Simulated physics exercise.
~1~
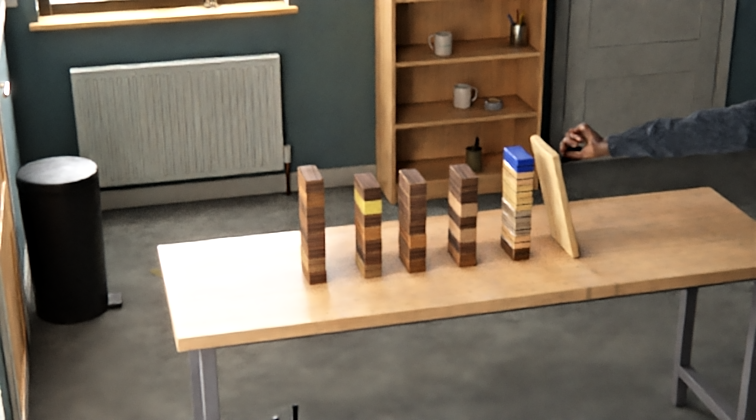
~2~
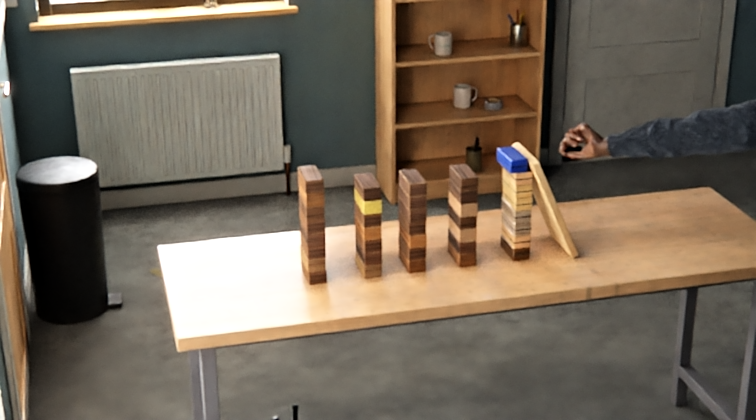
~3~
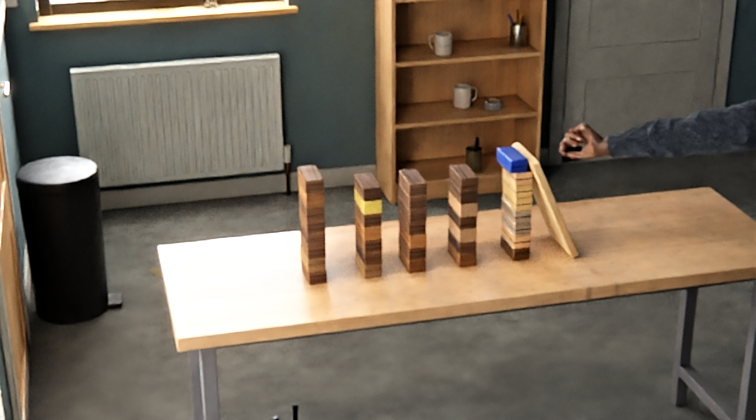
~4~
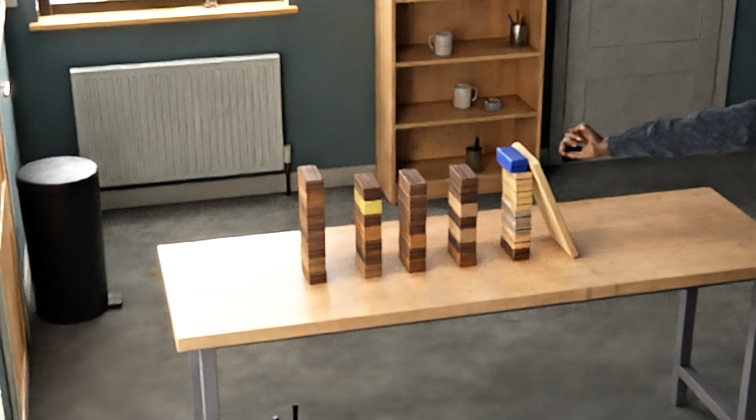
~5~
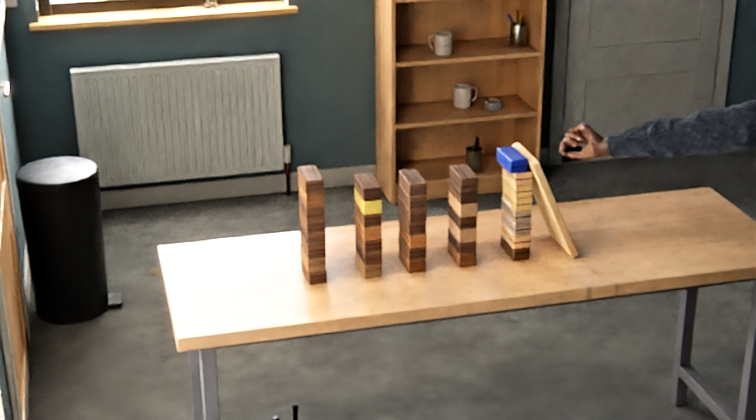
A pale wooden board tips to the left on a light wooden table, seen from slightly above in a room with a radiator, a black bin and a shelf of mugs. Left of it, five columns of brown and tan blocks stand in a row, the nearest topped with a blue block and another holding a yellow one. At the right, a hand on a grey-blue sleeved arm stays behind the board. The board leans against the nearest column, and the blue block shifts slightly left. Everything then holds still, with all five columns standing and the yellow block unmoved.
